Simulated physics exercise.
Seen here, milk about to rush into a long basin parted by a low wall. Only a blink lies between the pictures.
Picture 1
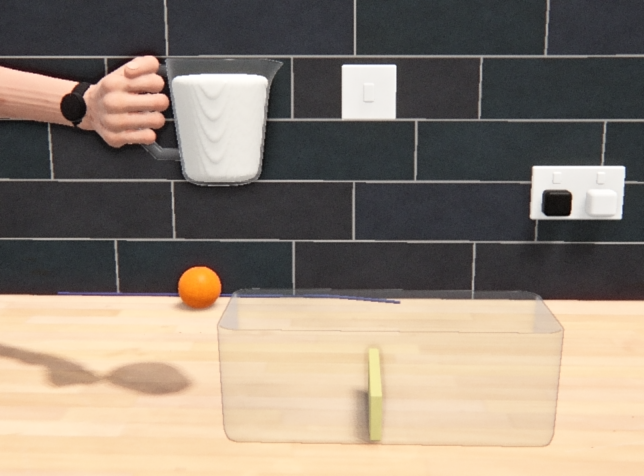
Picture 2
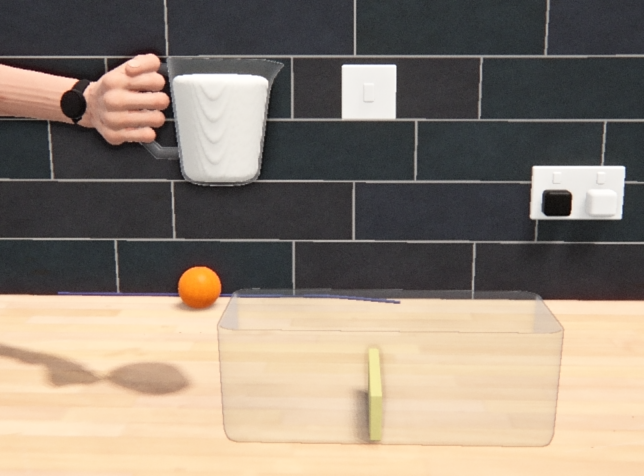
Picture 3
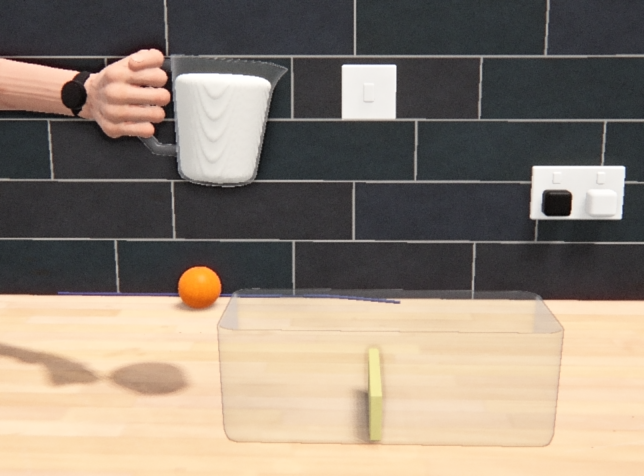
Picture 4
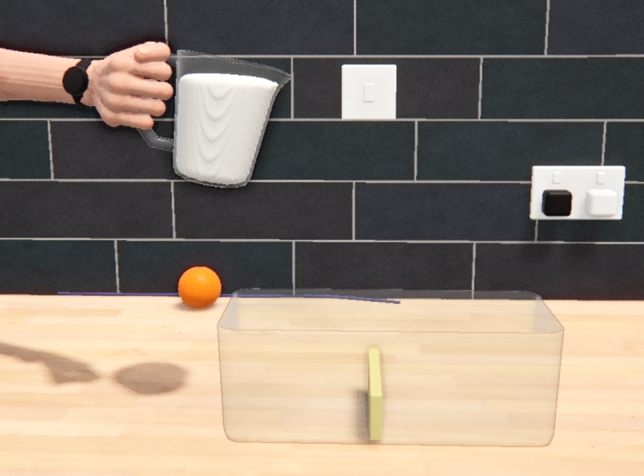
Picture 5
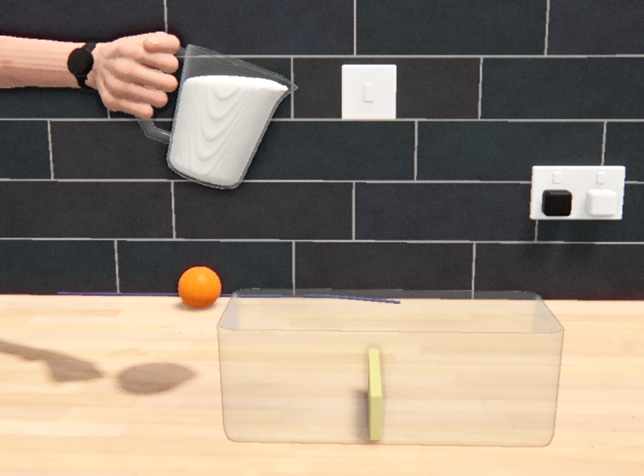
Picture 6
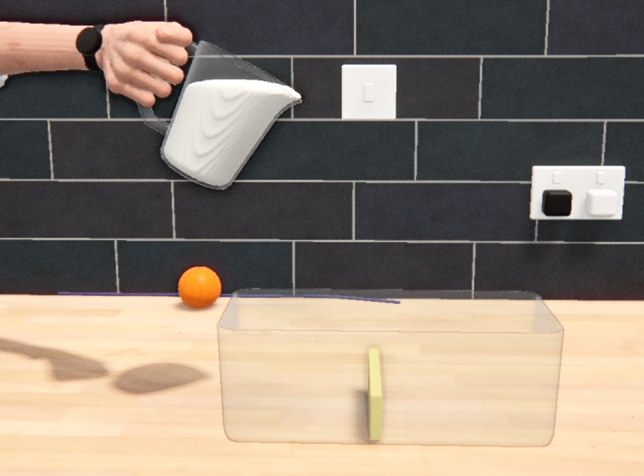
A hand wearing a dark watch tilts a clear jug of milk gradually to the right, the milk shifting up to its spout, above a long transparent basin with a low wall inside, while an orange ball rests nearby.
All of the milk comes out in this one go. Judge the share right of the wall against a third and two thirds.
It comes to between a third and two thirds.
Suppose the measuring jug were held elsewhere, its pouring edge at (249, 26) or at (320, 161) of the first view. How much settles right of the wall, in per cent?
Roughly 5 per cent, and 65 per cent.
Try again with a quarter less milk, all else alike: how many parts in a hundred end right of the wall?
Close to 20 per cent.
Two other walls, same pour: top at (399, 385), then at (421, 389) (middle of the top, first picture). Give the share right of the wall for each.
About 5 and 15 per cent.
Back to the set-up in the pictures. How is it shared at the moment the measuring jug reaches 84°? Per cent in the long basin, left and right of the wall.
Some 5 per cent left and 5 right.
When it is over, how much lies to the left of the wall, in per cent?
Roughly 55 in a hundred.
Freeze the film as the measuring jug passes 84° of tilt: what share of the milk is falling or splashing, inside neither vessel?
Near 30 %.
A moment on, the measuring jug is tipped on its side and 63 per cent is still to pour, 3 is left of the wall and 5 right of it.
Next, the measuring jug is tipped on its side and 19 per cent is still to pour, 25 is left of the wall and 30 right of it.
Then the measuring jug is tipped on its side and 3 per cent is still to pour, 45 is left of the wall and 45 right of it.
Later the measuring jug is tipped on its side and 0 per cent is still to pour, 52 is left of the wall and 45 right of it.
Finally, 53 per cent lies left of the wall, 46 right of it and 2 outside.
